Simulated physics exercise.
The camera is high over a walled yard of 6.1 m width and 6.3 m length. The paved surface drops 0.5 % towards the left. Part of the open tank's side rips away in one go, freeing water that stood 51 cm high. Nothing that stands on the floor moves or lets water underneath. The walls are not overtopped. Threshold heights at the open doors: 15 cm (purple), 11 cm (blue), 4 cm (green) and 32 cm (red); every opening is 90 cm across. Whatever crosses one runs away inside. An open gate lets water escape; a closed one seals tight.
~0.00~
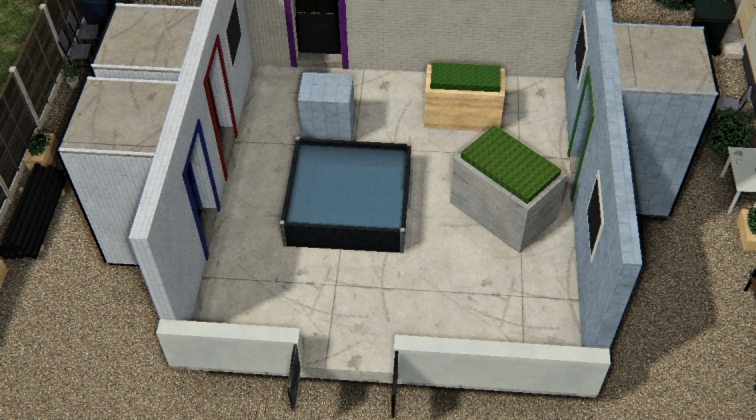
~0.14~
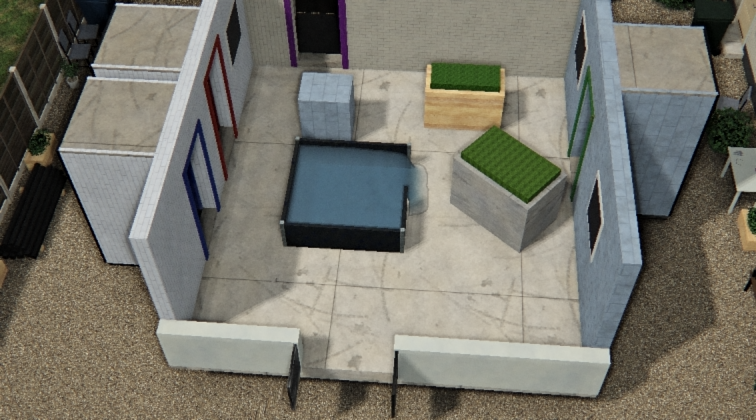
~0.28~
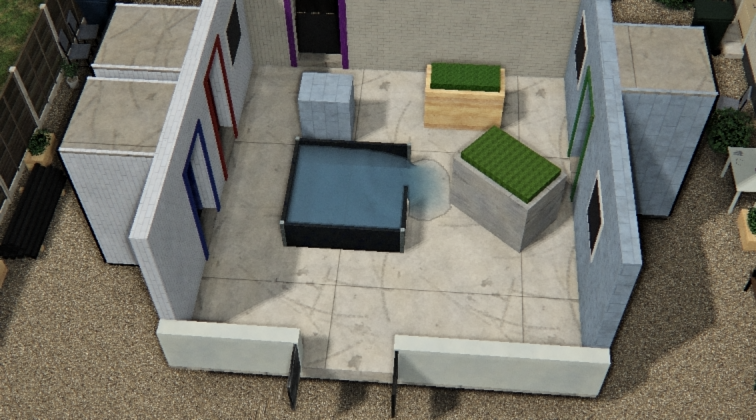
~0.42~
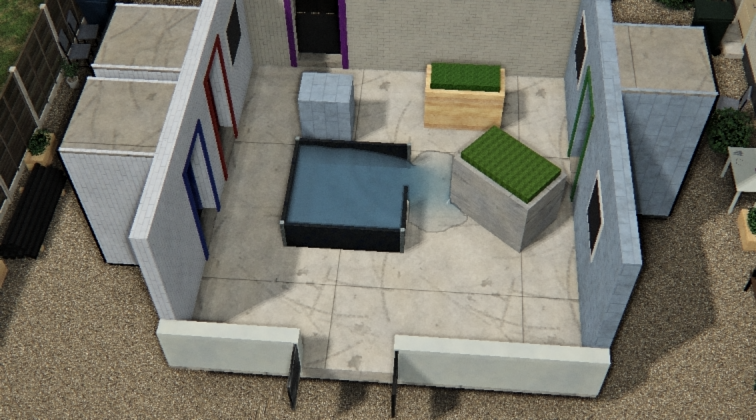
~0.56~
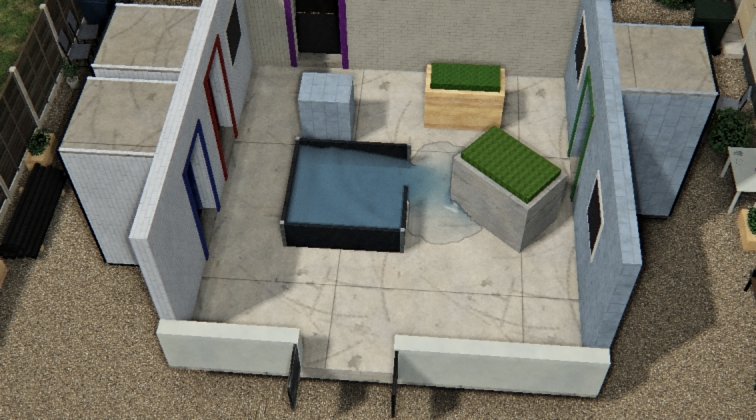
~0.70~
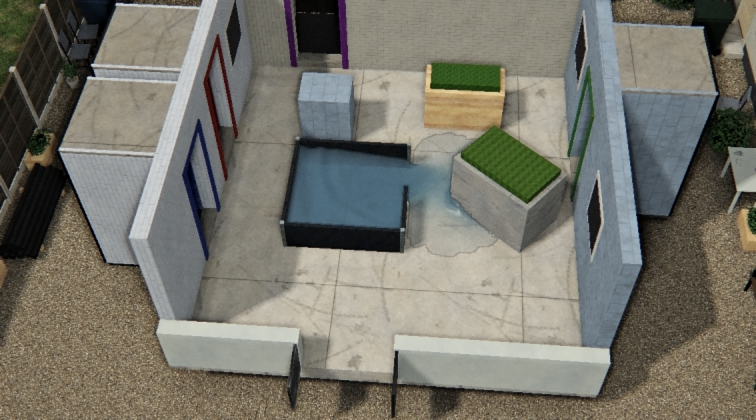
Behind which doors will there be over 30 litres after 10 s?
Within that time: At the purple door it does not reach the limit; at the blue door it keeps below the limit; at the green door it goes over the limit; at the red door it stays under the limit.
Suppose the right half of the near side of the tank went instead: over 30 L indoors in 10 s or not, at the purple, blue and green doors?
Then: Purple below, blue under, green under.
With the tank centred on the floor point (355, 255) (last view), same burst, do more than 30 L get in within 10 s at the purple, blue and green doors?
Then: Purple not over, blue below, green below.
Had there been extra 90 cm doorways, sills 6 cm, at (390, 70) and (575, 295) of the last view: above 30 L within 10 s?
In that order: Below, below.
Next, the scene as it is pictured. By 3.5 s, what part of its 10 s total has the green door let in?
About 25 per cent.
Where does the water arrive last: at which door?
The blue one.
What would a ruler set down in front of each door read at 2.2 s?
In cm: Purple 0, blue 0, green 6, red 0.
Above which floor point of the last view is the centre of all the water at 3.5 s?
Near (422, 190).
After 1.4 s water covers 15 % of the floor and is deepest (37 cm) near (449, 196); purple door not reached, blue door not reached, green door not reached, red door not reached.
After 2.2 s water covers 30 % of the floor and is deepest (33 cm) near (472, 137); purple door not reached, blue door not reached, green door 6 cm at the sill, 0 L in, red door not reached.
After 3.5 s water covers 50 % of the floor and is deepest (22 cm) near (449, 196); purple door not reached, blue door not reached, green door 11 cm at the sill, 27 L in, red door not reached.
After 6.0 s water covers 70 % of the floor and is deepest (14 cm) near (449, 196); purple door 4 cm at the sill, 0 L in, blue door not reached, green door 8 cm at the sill, 81 L in, red door 5 cm at the sill, 0 L in.
After 10.0 s water covers 95 % of the floor and is deepest (9 cm) near (261, 72); purple door 4 cm at the sill, 0 L in, blue door 3 cm at the sill, 0 L in, green door 5 cm at the sill, 102 L in, red door 6 cm at the sill, 0 L in.
